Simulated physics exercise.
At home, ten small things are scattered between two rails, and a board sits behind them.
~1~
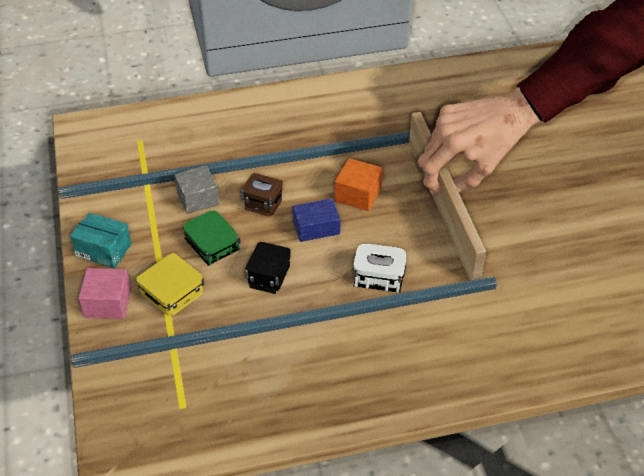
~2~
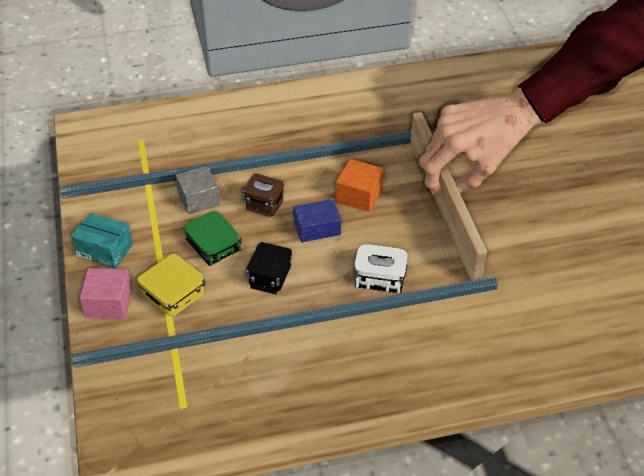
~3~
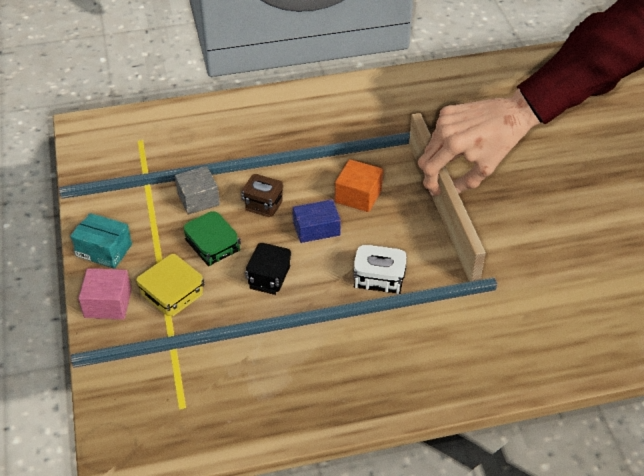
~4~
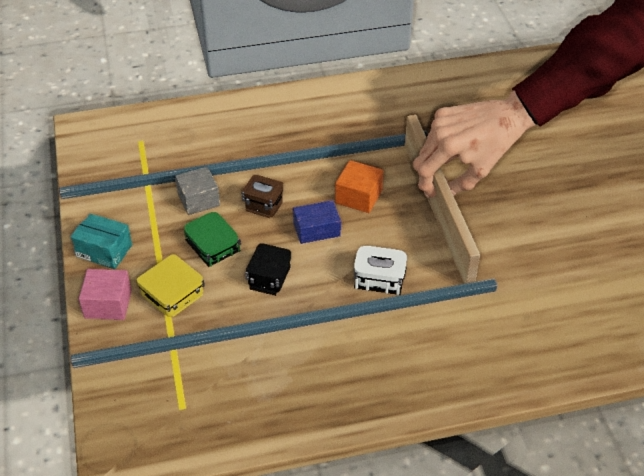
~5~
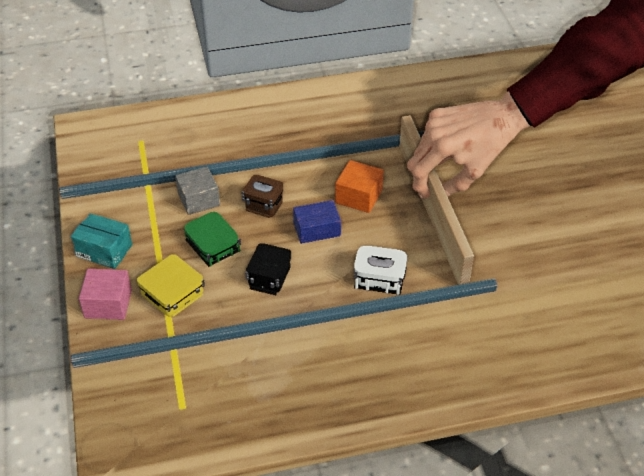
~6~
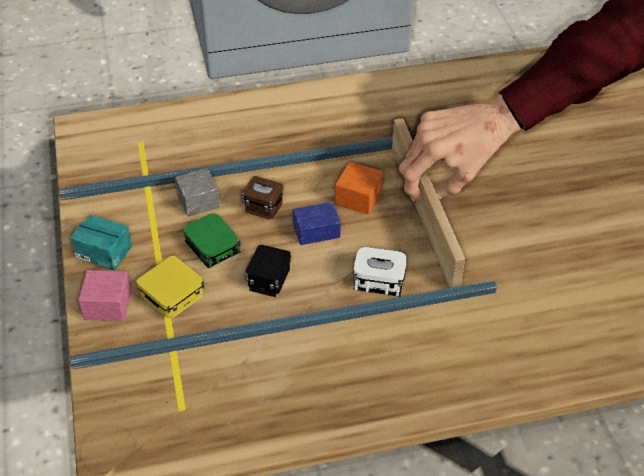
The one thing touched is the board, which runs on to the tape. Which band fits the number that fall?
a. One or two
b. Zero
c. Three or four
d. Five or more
(a) One or two.
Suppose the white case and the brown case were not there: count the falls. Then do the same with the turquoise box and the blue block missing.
First 2, then 1.
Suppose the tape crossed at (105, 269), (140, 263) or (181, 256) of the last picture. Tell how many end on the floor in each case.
5, 2, 0.
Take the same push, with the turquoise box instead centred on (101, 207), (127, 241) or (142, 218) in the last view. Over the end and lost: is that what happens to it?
Try one it is not knocked off; try two it goes off the edge; try three it goes off the edge.
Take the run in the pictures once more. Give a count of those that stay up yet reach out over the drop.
In total, 1 of them.
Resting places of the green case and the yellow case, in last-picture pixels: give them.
The green case settles near (95, 262); as for the yellow case, near (91, 311).
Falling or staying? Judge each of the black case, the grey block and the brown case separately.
The black case holds on; the grey block does not fall; the brown case is kept.
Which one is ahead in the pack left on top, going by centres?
It's the yellow case that is foremost.
A little later, none off yet; pink block at rest near (105, 296); turquoise box at rest near (101, 242); yellow case at rest near (171, 288).
Next, none off yet; pink block at rest near (105, 296); turquoise box at rest near (101, 242); yellow case moving near (162, 293).
When it is over, the number that fall off is one or two; down, turquoise box and pink block.
